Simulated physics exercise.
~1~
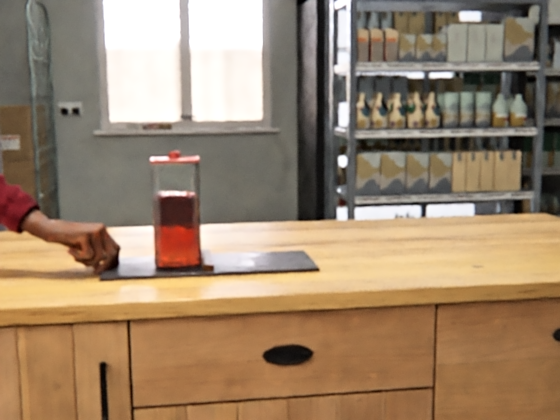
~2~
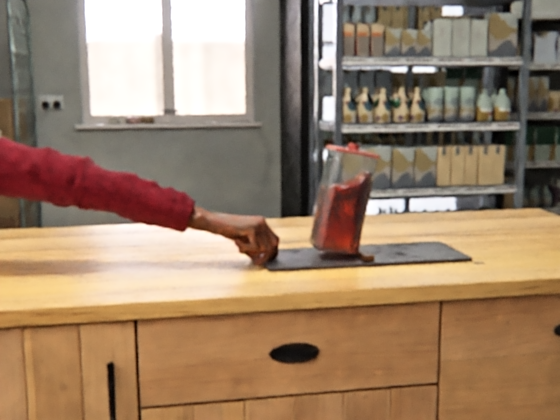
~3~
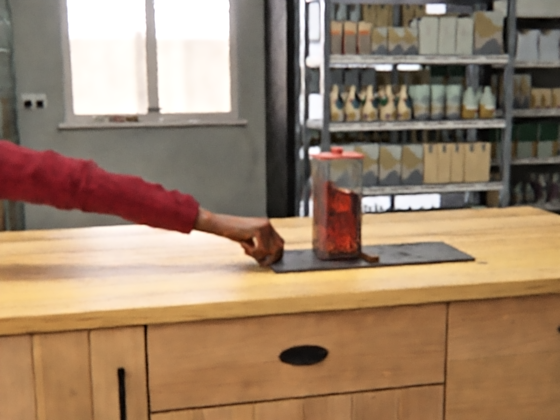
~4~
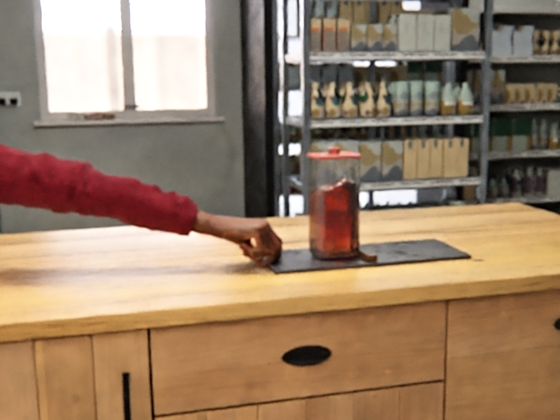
A clear canister with a red lid and reddish contents stands on a dark flat board on a pale wooden counter, seen from the front in a room with a window at the left and stocked shelves at the right. A hand in a red sleeve, reaching in from the left, holds the board's near end and slides it to the right, carrying the canister along. The canister tips as the contents slope up to one side. It then rocks back upright while the view drifts slightly sideways. Finally, it stands on the still board, the hand still at its end.
